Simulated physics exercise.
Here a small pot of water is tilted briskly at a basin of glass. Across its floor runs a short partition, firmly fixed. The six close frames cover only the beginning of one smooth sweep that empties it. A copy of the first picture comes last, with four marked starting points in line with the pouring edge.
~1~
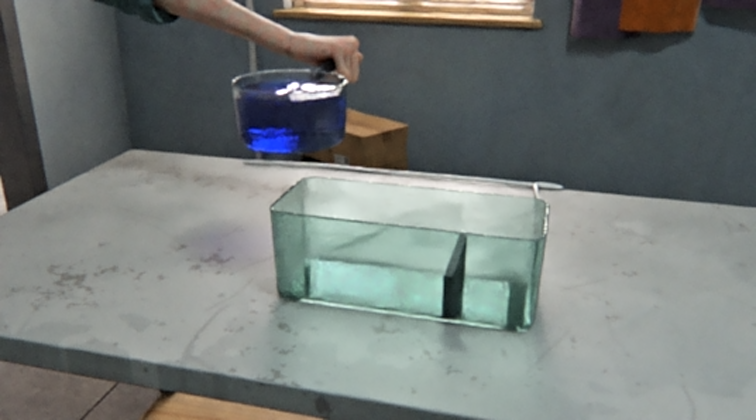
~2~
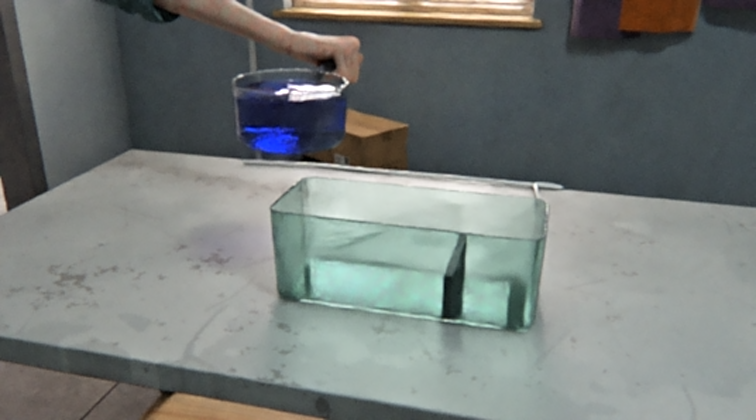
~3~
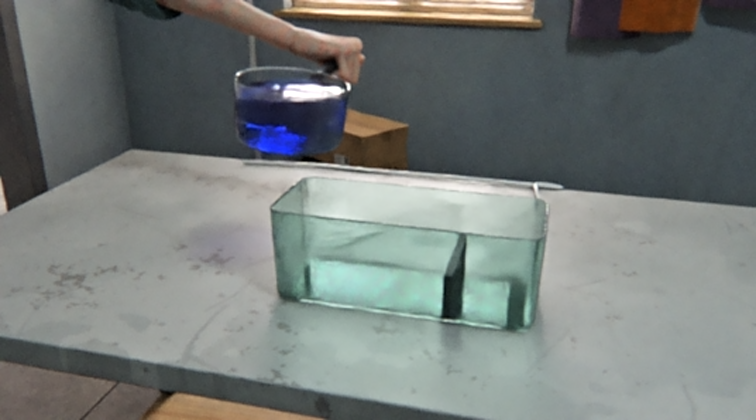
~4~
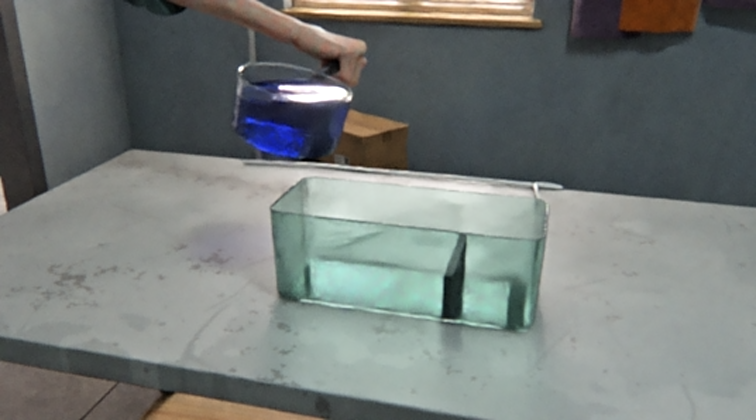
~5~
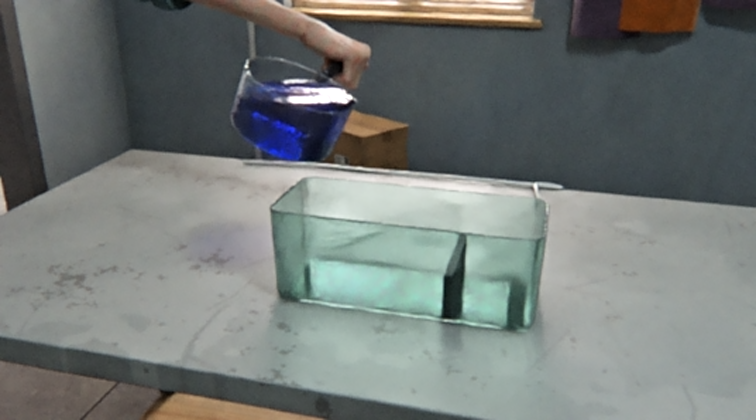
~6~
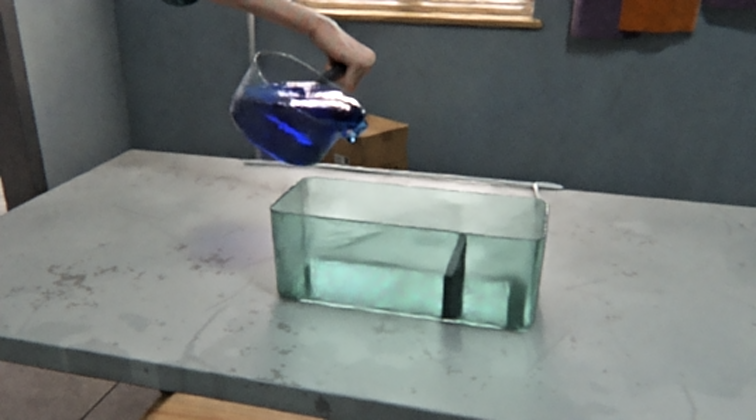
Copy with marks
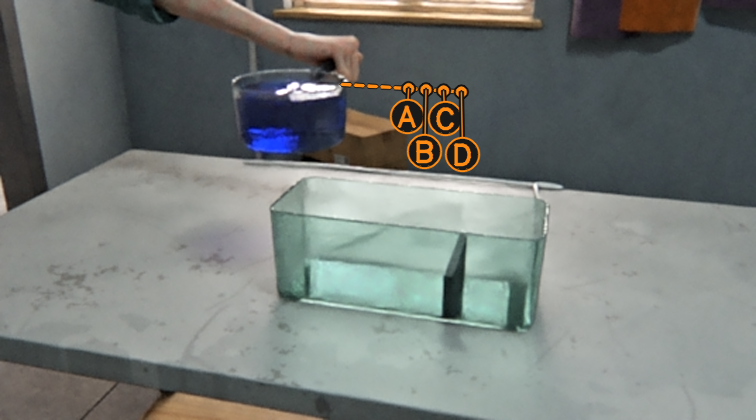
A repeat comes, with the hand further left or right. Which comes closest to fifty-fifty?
Use place B.
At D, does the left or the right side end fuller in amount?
The right one.
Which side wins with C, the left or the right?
The right one.
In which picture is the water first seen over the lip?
In picture 5.
On the marked copy, A at (408, 88); B at (426, 89); C at (443, 90); D at (461, 92).
With A, about 64 % ends left of the wall and 33 % right of it; 3 % is lost outside.
With B, about 46 % ends left of the wall and 53 % right of it.
With C, about 33 % ends left of the wall and 66 % right of it.
With D, about 21 % ends left of the wall and 78 % right of it.
